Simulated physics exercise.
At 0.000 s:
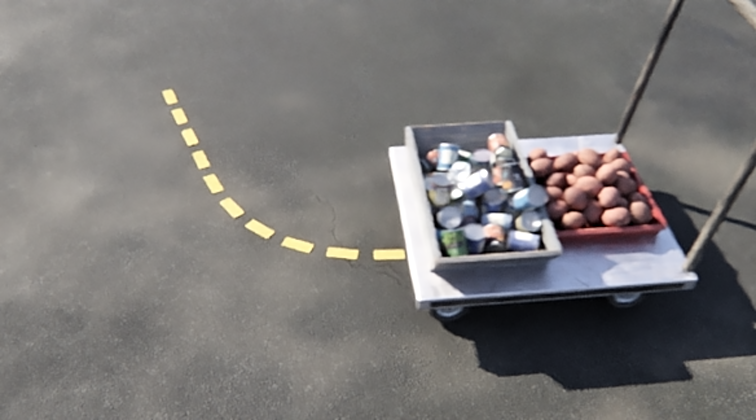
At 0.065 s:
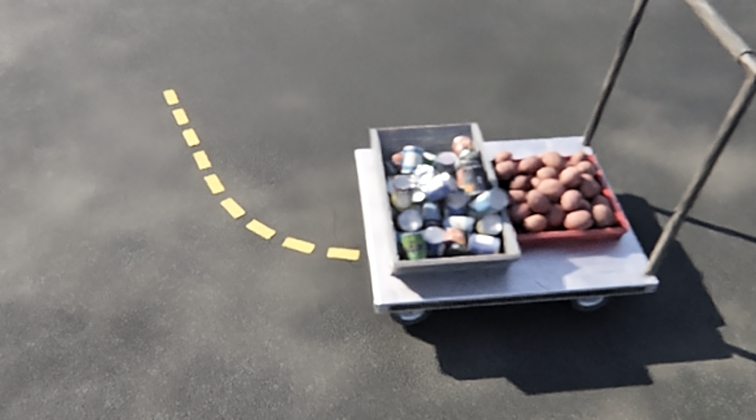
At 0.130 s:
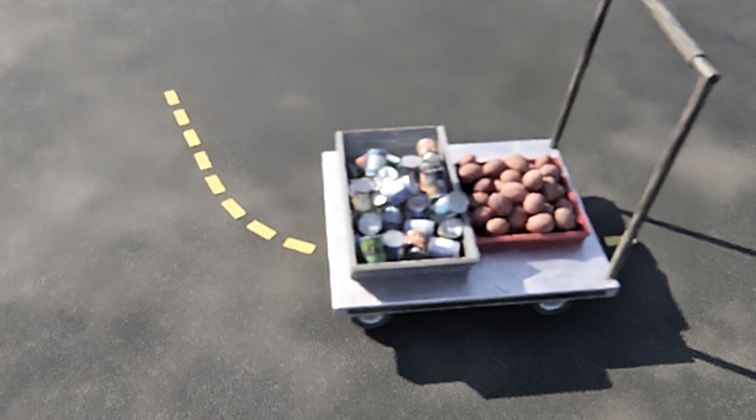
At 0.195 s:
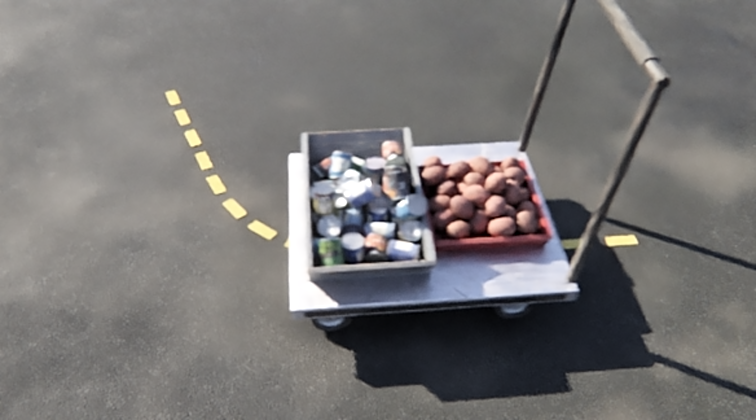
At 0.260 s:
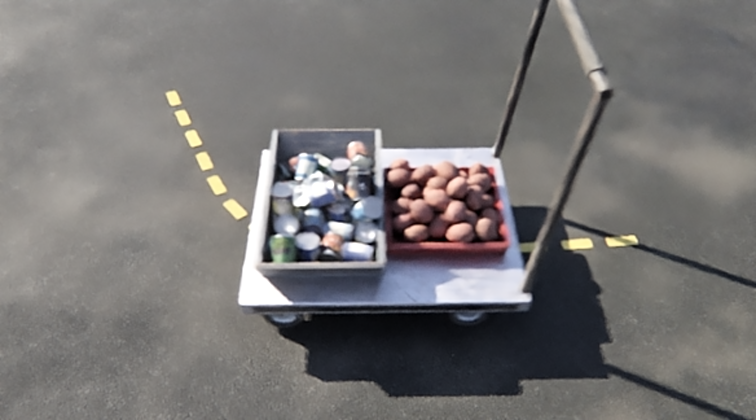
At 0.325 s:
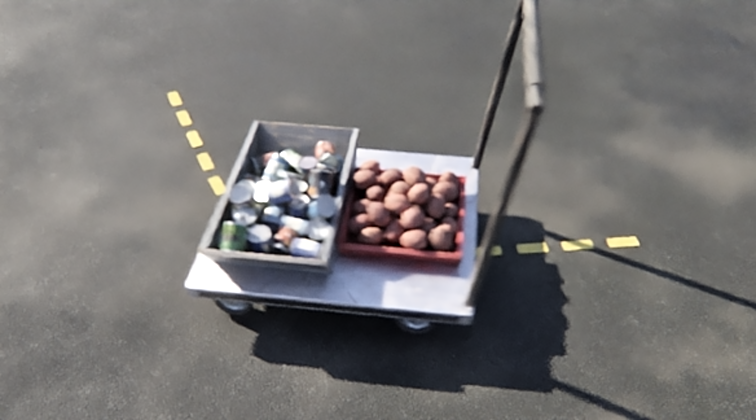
In the video, a flat platform cart carrying a grey tray of small tins and a red tray of red potatoes rolls leftward along a dashed yellow line on dark pavement, then begins turning as the line curves, its load staying inside.
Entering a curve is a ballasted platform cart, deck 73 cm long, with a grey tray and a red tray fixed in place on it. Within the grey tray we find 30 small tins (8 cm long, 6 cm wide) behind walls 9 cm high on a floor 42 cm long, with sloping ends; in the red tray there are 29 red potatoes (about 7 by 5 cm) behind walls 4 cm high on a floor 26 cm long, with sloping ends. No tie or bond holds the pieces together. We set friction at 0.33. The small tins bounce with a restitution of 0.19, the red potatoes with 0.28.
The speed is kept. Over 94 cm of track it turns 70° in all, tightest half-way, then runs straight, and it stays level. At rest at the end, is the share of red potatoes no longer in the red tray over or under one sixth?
Under one sixth.
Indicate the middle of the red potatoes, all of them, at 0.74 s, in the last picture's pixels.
(214, 143).
After 0.45 s, the grey tray has all 30 and the red tray has all 29.
After 0.57 s, the grey tray has all 30 and the red tray has all 29.
After 0.74 s, the grey tray has all 30 and the red tray has all 29.
When it is over (at 1.20 s), the grey tray has all 30 and the red tray has all 29. Asked share, 0 of 29, 0 per cent.
